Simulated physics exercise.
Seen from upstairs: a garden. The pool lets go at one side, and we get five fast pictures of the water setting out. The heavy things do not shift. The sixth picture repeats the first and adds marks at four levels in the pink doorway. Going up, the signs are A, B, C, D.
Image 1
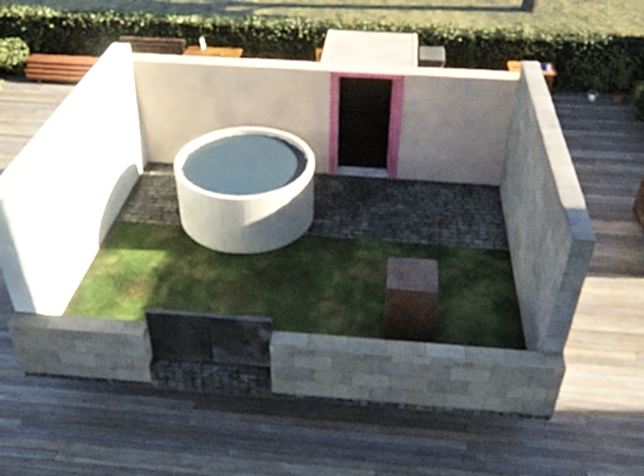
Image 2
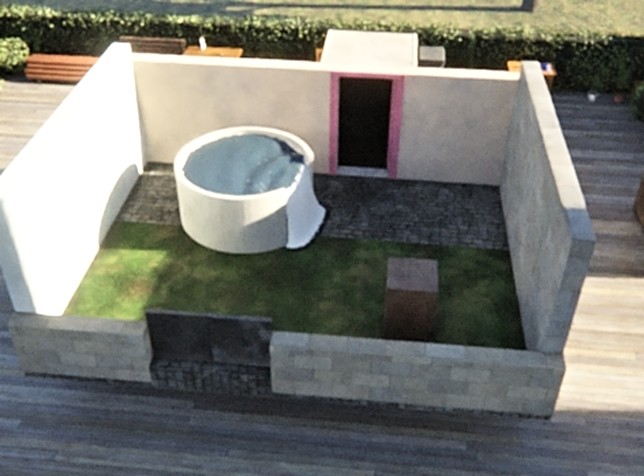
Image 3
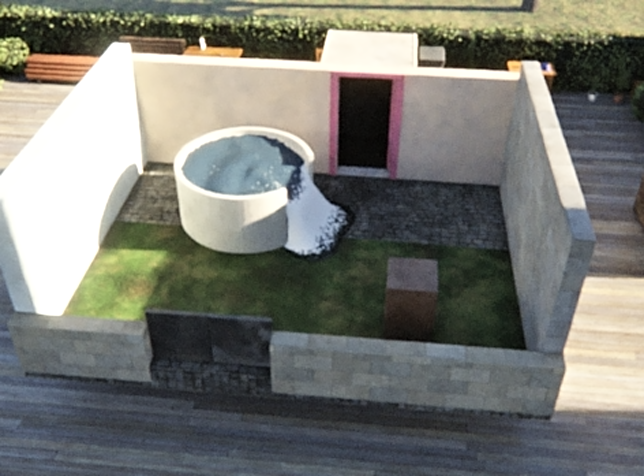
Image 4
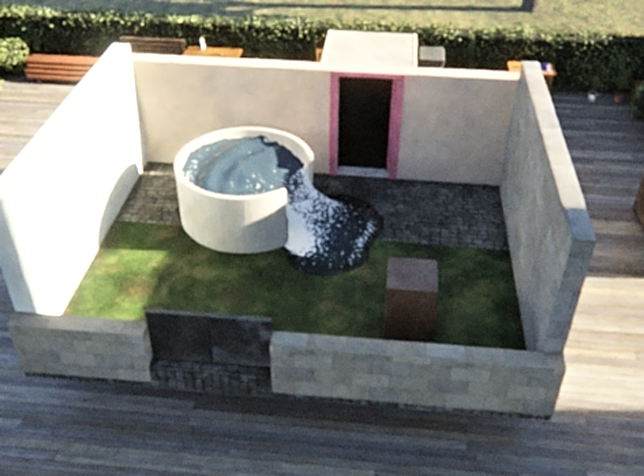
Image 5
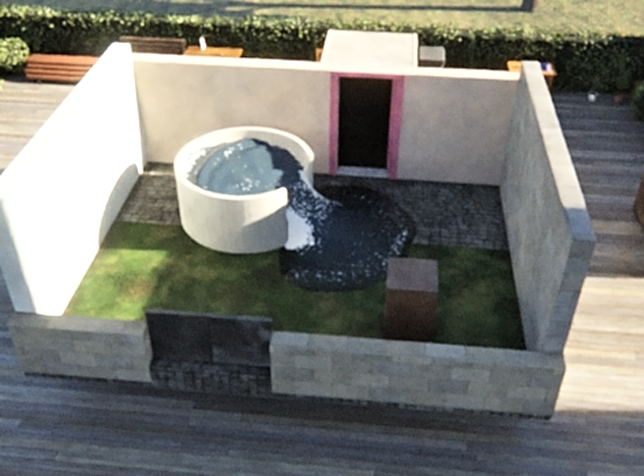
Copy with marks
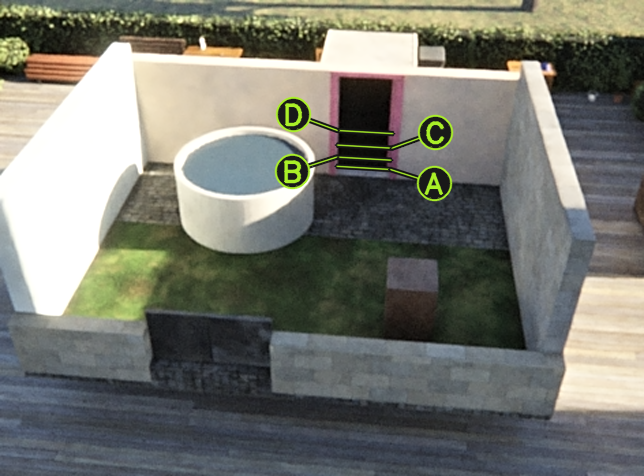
In the video, seen from above, a round white pool stands in a walled yard with a pink-framed doorway; water pours through its right side and spreads in a dark, foam-flecked patch across the paving and grass.
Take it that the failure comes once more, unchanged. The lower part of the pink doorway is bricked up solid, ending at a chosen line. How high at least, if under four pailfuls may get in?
A will do.
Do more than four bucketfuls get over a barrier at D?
No.
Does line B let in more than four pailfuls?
No.
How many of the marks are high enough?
All four.
In lime, A at (363, 167); B at (363, 158); C at (364, 146); D at (365, 132); from the bottom up A, B, C, D.
With A, nothing gets over.
With B, nothing gets over.
With C, nothing gets over.
With D, nothing gets over.
